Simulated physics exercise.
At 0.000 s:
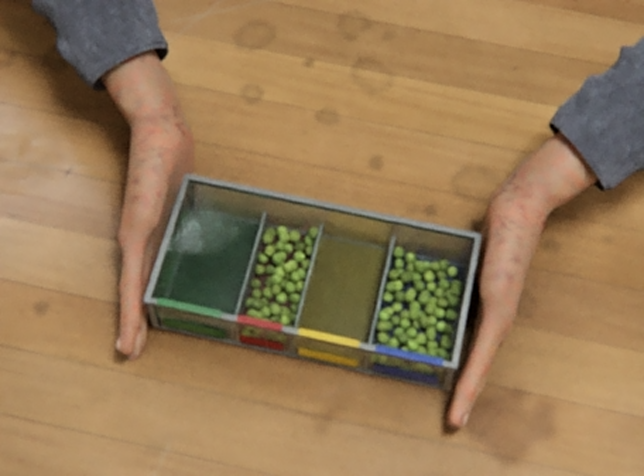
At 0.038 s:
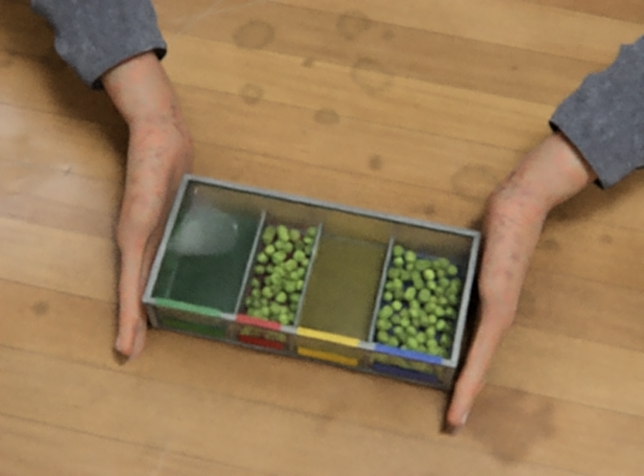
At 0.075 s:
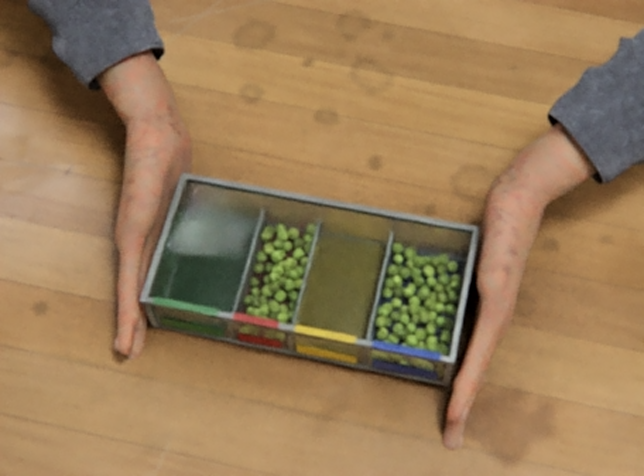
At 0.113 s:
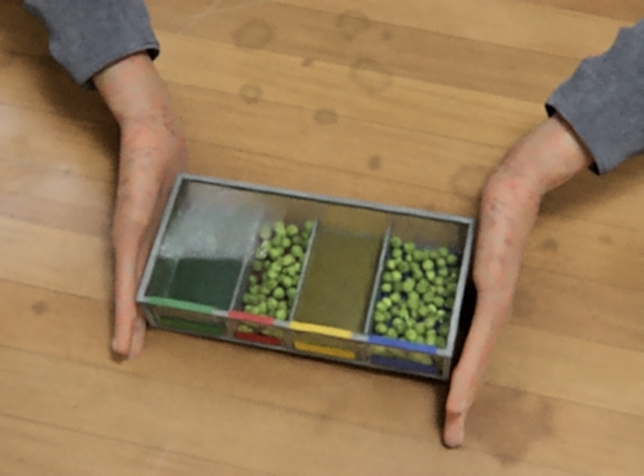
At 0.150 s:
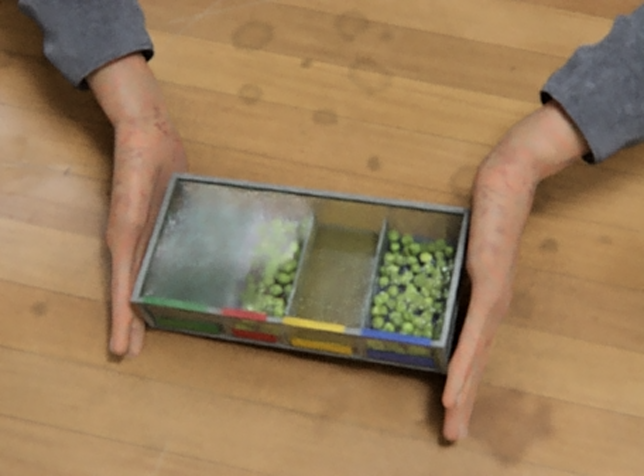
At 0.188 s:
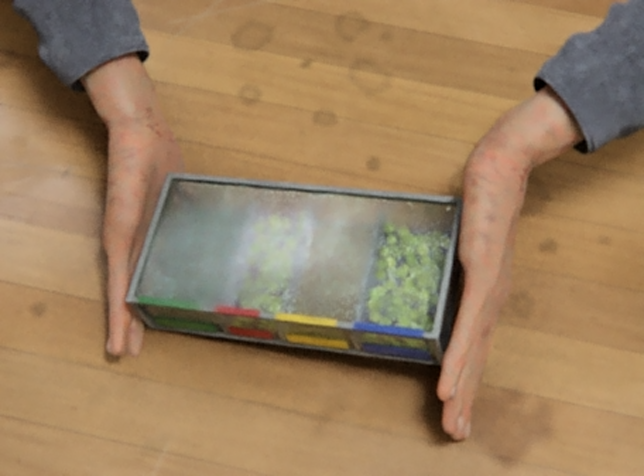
Two hands in grey-blue sleeves, seen from above, hold a clear-lidded box between their palms over a wooden surface. Its four compartments are marked green, red, yellow and blue from left to right, with green peas in the red and blue ones. The hands turn and tilt the box slightly while pale mist clouds the lid from the left until it veils the peas, the camera staying still.
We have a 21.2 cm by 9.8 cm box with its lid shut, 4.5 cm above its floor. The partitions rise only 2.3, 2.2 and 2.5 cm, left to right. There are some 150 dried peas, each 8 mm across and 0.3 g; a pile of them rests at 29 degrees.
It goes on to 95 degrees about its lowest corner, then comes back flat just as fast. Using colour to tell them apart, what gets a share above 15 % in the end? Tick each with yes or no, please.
Red - yes; blue - no; green - yes; yellow - no.
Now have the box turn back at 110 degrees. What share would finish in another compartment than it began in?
About 100 per cent.
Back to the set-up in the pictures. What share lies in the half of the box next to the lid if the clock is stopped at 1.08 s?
40 %.
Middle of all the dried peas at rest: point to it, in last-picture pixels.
Around (204, 286).
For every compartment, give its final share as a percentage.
Per cent by colour - red 20, blue 5, green 70, yellow 5.
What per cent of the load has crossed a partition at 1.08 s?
Estimate: Some 10 %.
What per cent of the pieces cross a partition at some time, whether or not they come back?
I'd guess roughly 85 percent.
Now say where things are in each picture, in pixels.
In the first frame, box tilt 0 degrees, front corners at (151, 299) and (452, 363); red 40 %, blue 60 %.
In the second frame, box tilt 1 degrees, front corners at (150, 299) and (451, 362).
In the third frame, box tilt 2 degrees, front corners at (148, 298) and (449, 358).
In the fourth frame, box tilt 5 degrees, front corners at (144, 298) and (446, 351), lowest corner left front.
In the fifth frame, box tilt 9 degrees, front corners at (139, 298) and (440, 343), lowest corner left front.
In the sixth frame, box tilt 13 degrees, front corners at (134, 298) and (433, 334), lowest corner left front; red 40 %, blue 60 %. Its pace works out near 100 degrees a second.
After 1.08 s, tilt 95 degrees; red 40 %, blue 55 %, green 5 %, yellow 5 %.
Then, at 1.67 s, tilt 43 degrees; red 20 %, blue 5 %, green 70 %, yellow 5 %.
After 2.31 s, tilt 0 degrees; red 20 %, blue 5 %, green 70 %, yellow 5 %.
In the end, at 2.9 s, red 20 %, blue 5 %, green 70 %, yellow 5 %.
